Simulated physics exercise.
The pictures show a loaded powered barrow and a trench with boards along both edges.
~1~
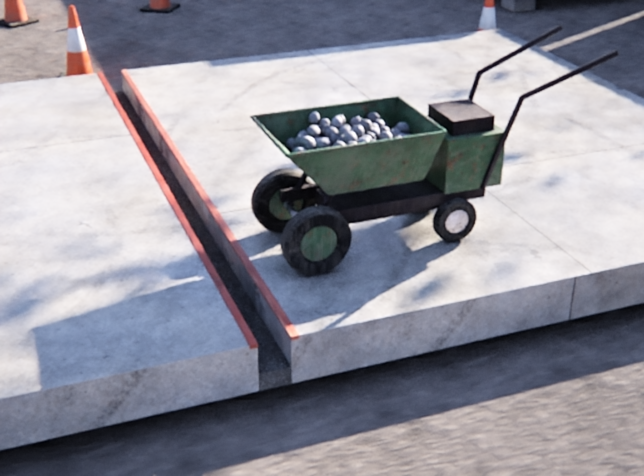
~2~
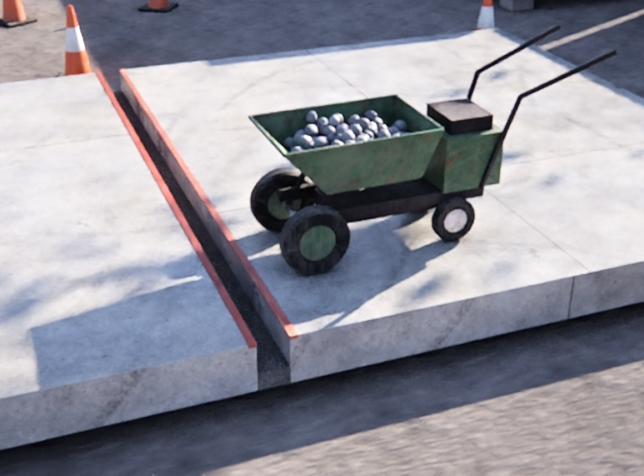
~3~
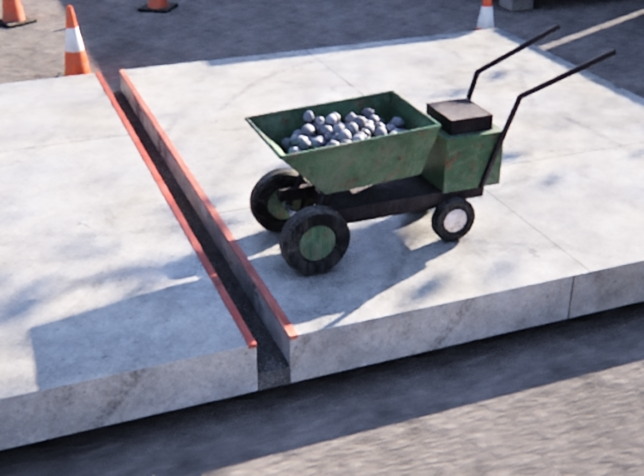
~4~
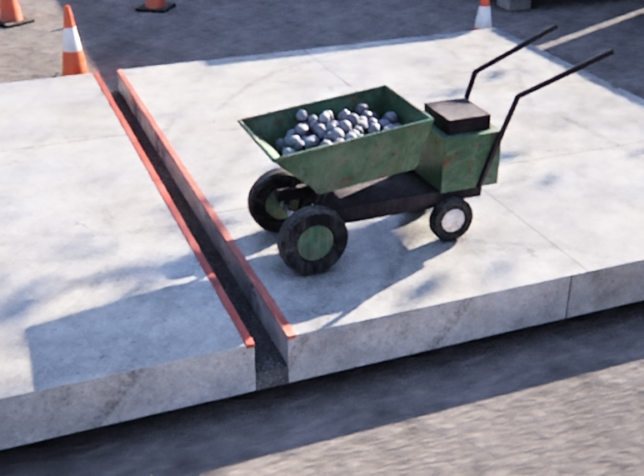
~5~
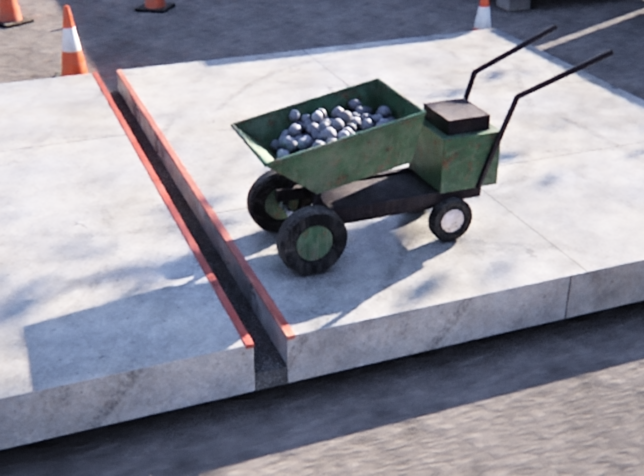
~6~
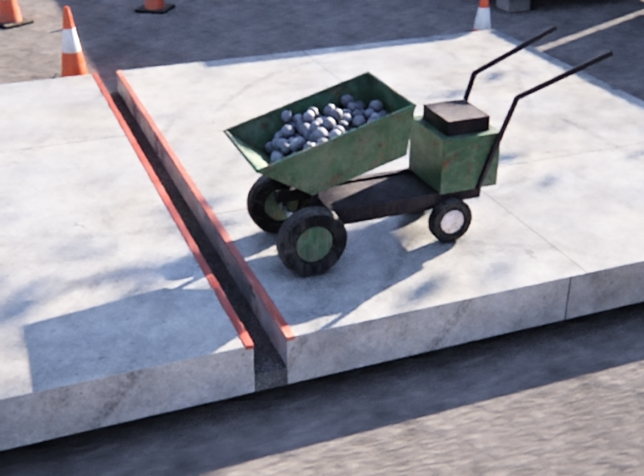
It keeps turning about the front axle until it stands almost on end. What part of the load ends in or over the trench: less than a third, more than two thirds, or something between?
The trench ends with less than a third of it.
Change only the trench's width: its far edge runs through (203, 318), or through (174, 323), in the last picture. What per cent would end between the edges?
About 40 and 80 per cent.
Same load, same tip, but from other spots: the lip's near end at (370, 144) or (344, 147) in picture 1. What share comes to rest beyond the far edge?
About 10 and 30 per cent.
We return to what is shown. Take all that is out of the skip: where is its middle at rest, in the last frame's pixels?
Around (148, 271).
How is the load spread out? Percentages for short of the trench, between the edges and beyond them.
About: Short 0, between 0, beyond 85 per cent.
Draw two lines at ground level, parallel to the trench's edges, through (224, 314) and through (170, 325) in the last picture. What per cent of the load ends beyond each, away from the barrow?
Near 80 % and 40 %.
Soon after the last picture, skip tipped steeply; all in the skip.
A little later, skip tipped right over; most in the skip; about a quarter beyond it; a stray few falling.
Later still, skip tipped right over; a small part in the skip; most beyond it.
At rest, skip tipped right over; a small part in the skip; none in or heaped over the trench; most beyond it.
